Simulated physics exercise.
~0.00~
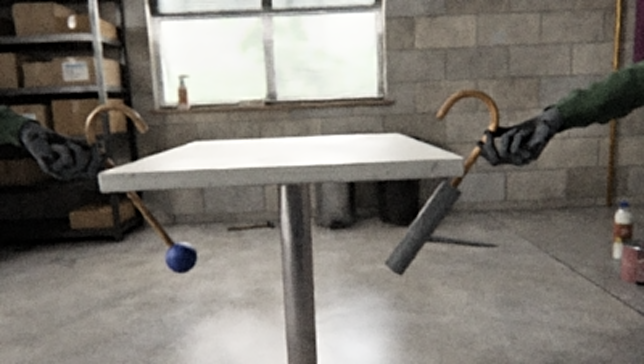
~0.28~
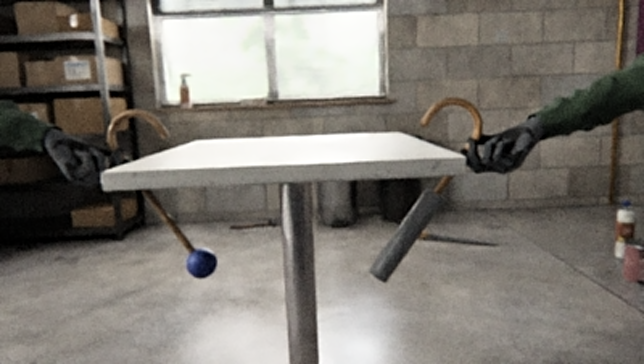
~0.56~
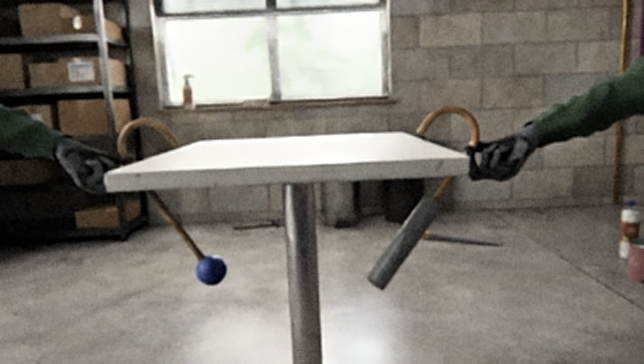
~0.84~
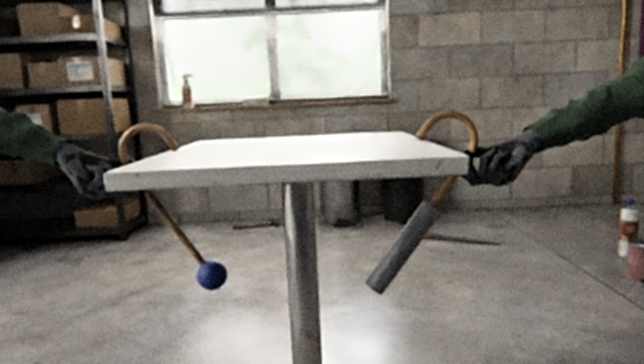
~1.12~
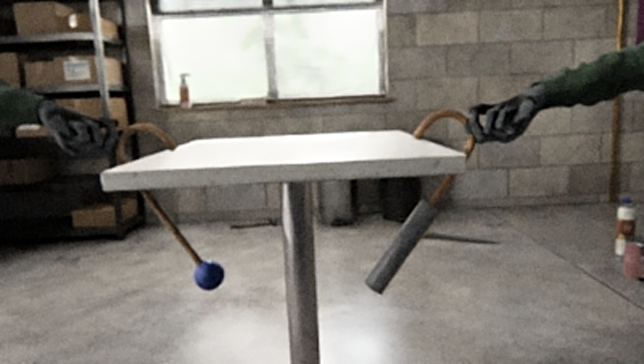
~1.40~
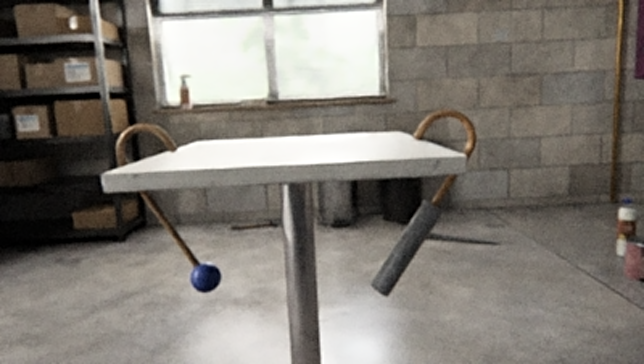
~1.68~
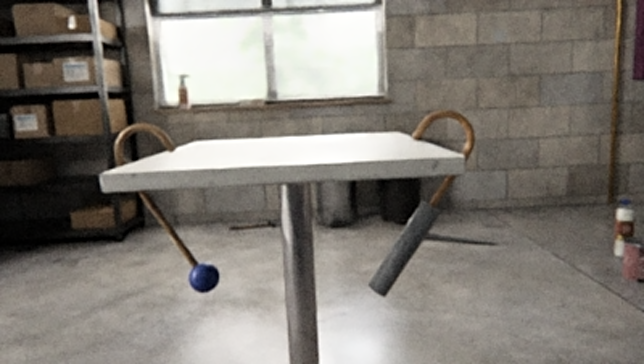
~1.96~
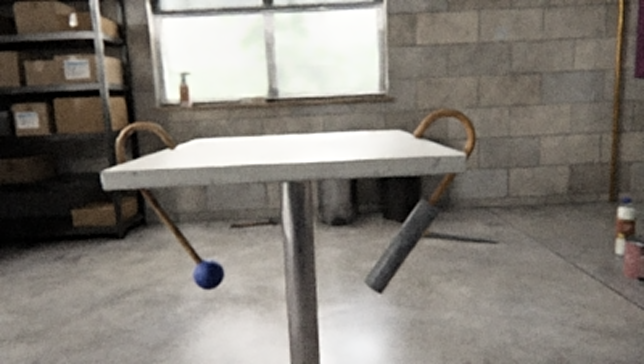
In a storage room with a block wall, two gloved hands hooked a curved handle with a blue ball over a small white table's left end and one with a grey cylinder over its right, then let go, and both stayed hanging.
